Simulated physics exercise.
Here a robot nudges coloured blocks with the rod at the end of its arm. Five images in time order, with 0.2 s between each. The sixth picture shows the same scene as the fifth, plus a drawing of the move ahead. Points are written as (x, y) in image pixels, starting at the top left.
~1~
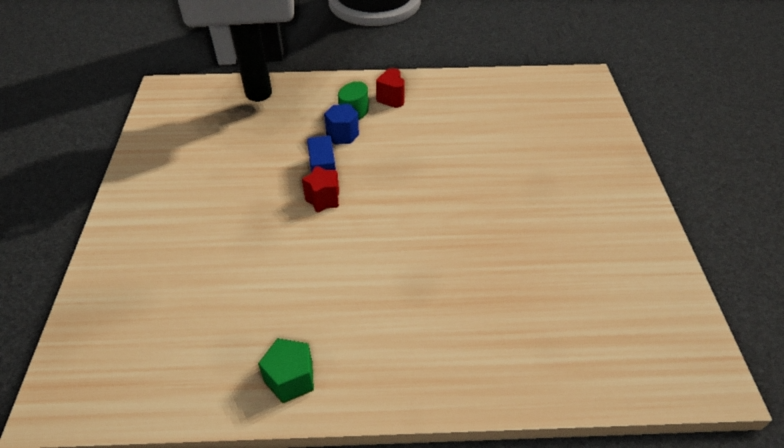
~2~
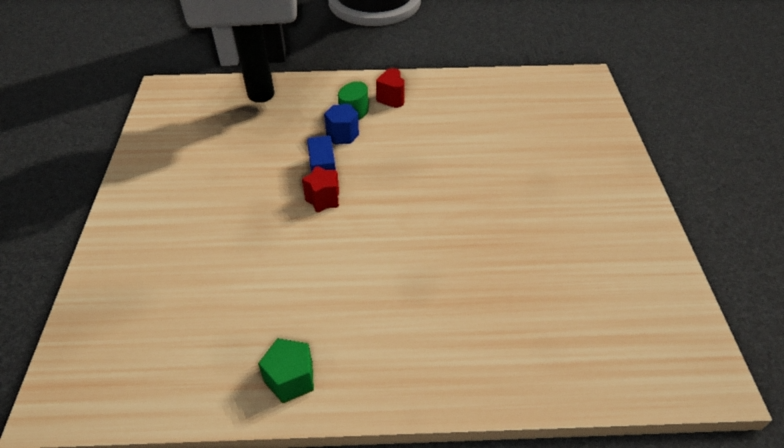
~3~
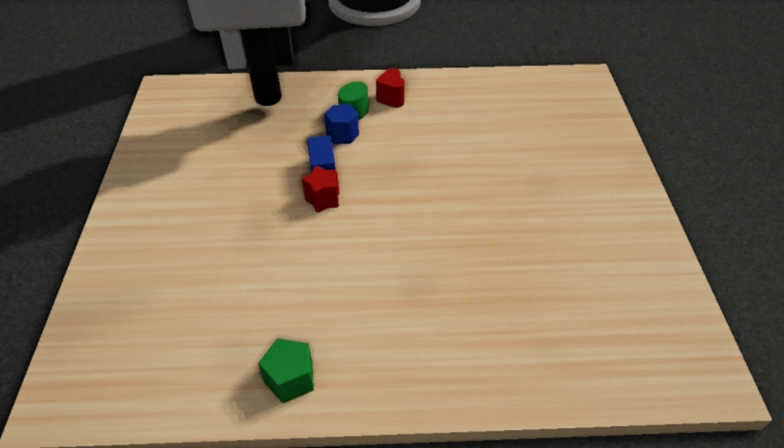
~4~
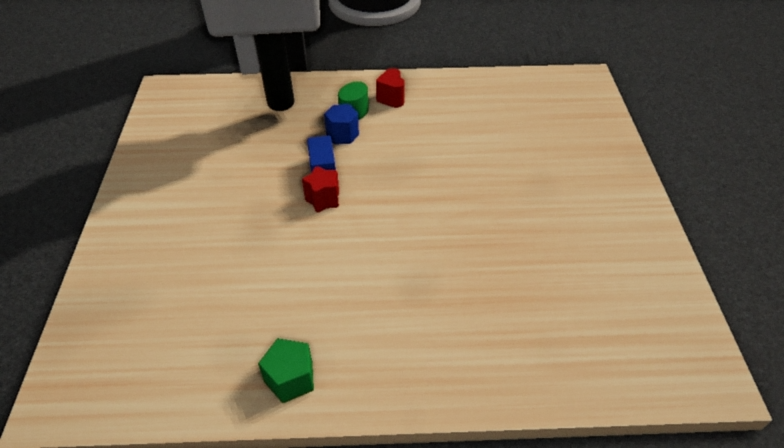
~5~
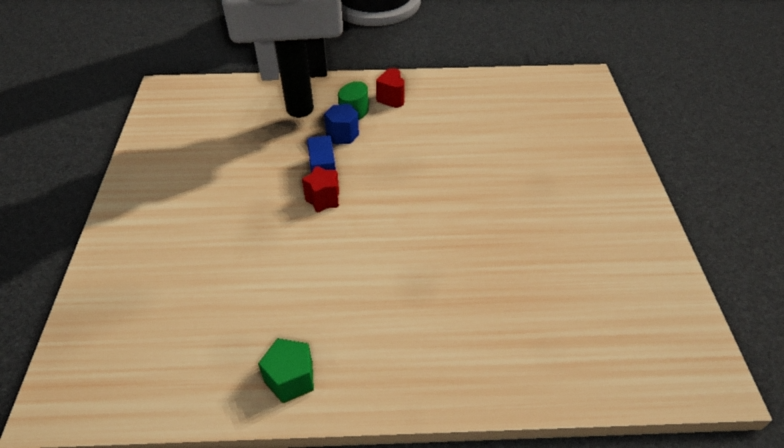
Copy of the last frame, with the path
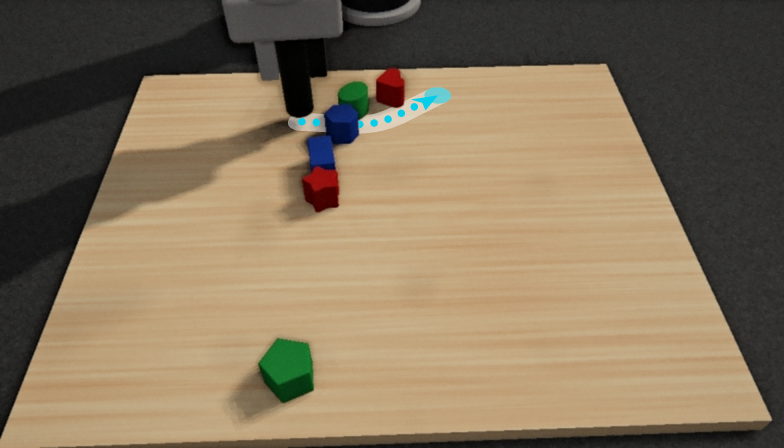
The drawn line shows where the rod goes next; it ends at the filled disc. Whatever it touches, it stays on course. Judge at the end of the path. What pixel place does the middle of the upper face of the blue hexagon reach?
The centre of its top will be at (362, 121).
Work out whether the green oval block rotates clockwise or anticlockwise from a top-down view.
From above, the turn goes anticlockwise.
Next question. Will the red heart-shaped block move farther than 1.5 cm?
I expect so.
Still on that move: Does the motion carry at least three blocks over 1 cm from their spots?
Yes
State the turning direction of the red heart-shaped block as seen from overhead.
The answer is clockwise.
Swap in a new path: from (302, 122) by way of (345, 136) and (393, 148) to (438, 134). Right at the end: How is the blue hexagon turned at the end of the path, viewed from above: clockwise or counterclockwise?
It ends up turned clockwise.
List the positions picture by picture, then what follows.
In the first picture, rod tip at (259, 95); block tops, blue oblong block at (321, 150); blue hexagon at (341, 113); green oval block at (353, 90); red heart-shaped block at (392, 78).
In the second picture, rod at (261, 96); blocks unchanged.
In the third picture, rod at (269, 99); blocks unchanged.
In the fourth picture, rod at (281, 104); blocks unchanged.
In the fifth picture, rod at (300, 110); blue oblong block at (321, 150); blue hexagon at (341, 113); green oval block at (353, 90); red heart-shaped block at (392, 78).
Path on the board, from (302, 122) by way of (352, 124) and (399, 114) to (438, 95).
The first path, step by step. One third of the way, rod at (352, 113); blue hexagon at (360, 121), turned 50° clockwise; green oval block at (367, 87), turned 45° anticlockwise.
Two thirds of the way, rod at (400, 103); blue hexagon at (362, 121), turned 55° clockwise; green oval block at (385, 79); red heart-shaped block at (399, 64), turned 20° clockwise.
At the end, rod at (438, 84); blue oblong block in place; blue hexagon at (362, 121), turned 55° clockwise; green oval block at (385, 79), turned 140° anticlockwise; red heart-shaped block at (399, 63), turned 25° clockwise.
